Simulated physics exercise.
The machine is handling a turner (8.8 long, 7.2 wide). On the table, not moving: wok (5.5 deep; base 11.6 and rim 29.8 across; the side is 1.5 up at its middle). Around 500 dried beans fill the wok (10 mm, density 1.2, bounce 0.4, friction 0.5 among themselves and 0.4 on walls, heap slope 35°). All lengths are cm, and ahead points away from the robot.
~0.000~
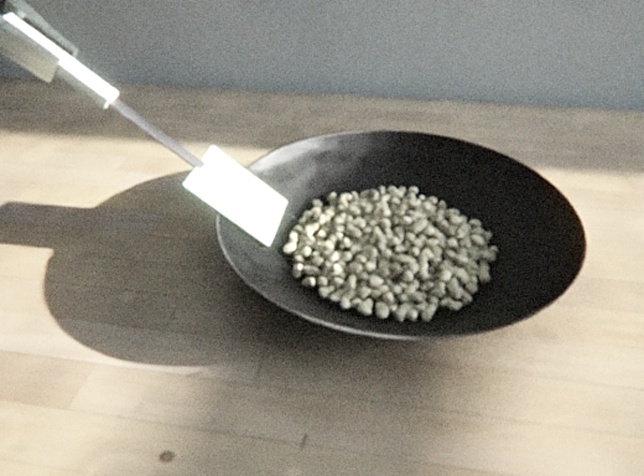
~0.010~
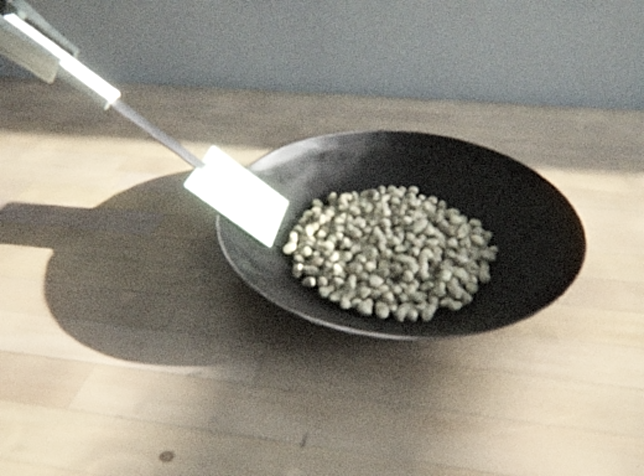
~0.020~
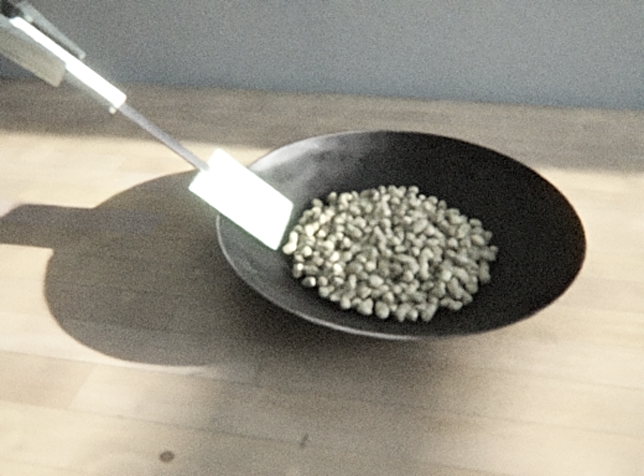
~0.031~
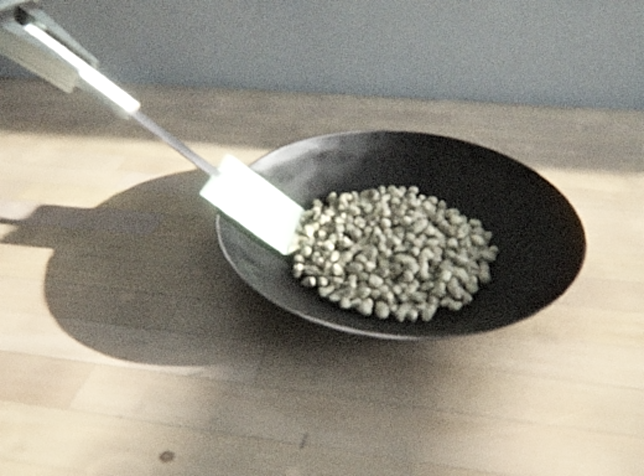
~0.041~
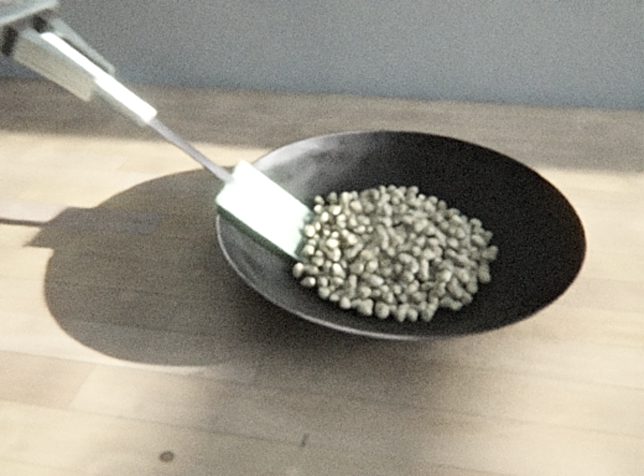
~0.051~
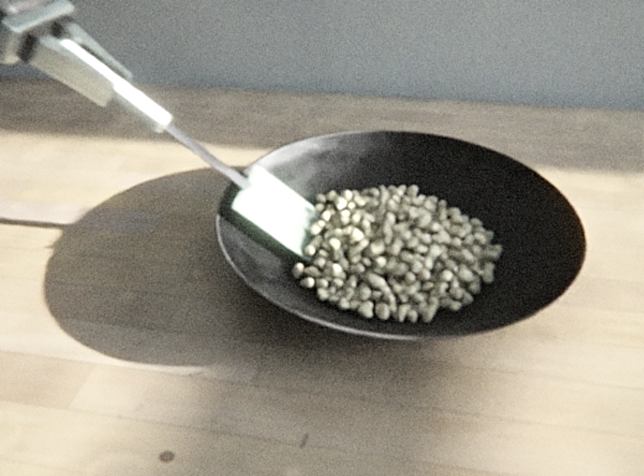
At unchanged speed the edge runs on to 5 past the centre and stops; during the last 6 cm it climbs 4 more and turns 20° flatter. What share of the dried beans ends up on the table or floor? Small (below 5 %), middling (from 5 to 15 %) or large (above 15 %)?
On the table or floor the share is middling, from 5 to 15 %.
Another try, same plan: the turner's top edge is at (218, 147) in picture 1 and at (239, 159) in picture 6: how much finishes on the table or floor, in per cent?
Some 0 per cent.
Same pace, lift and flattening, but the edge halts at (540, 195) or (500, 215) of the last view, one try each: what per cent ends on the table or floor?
Some 30 and 15 per cent.
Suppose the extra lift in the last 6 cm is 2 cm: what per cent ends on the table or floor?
Some 0 per cent.
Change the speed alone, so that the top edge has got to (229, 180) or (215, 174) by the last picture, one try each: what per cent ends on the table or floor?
Some 0 and 0 per cent.
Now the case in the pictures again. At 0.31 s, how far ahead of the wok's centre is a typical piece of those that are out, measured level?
Roughly 24 cm.
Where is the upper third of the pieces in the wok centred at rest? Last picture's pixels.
At about (507, 237).
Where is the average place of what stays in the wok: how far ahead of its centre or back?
Roughly 5.0 cm ahead.
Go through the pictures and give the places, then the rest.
In the first frame, the turner top edge at (198, 164), sloping 39°; upper third of the load around (391, 242), from x 290 to 495, top at y 190; 504 in the wok.
In the second frame, the turner top edge at (199, 165), sloping 39°; upper third of the load around (391, 242), from x 290 to 495, top at y 190.
In the third frame, the turner top edge at (204, 168), sloping 39°; upper third of the load around (391, 242), from x 290 to 495, top at y 190.
In the fourth frame, the turner top edge at (216, 174), sloping 39°; upper third of the load around (391, 242), from x 295 to 495, top at y 190.
In the fifth frame, the turner top edge at (231, 181), sloping 39°; upper third of the load around (385, 240), from x 300 to 495, top at y 190.
In the sixth frame, the turner top edge at (246, 186), sloping 39°; upper third of the load around (390, 239), from x 300 to 500, top at y 190; 504 in the wok.
After 0.08 s, sloping 39°, highest piece 6 above the table; 504 in the wok.
After 0.10 s, sloping 33°, highest piece 8 above the table; 504 in the wok.
After 0.31 s, sloping 19°, highest piece 10 above the table; 469 in the wok, 25 on the table or floor, 10 on the blade or in flight.
After 1.36 s, sloping 19°, highest piece 6 above the table; 468 in the wok, 36 on the table or floor.
In the end, 468 in the wok, 36 on the table or floor. That is 7 % on the table or floor.
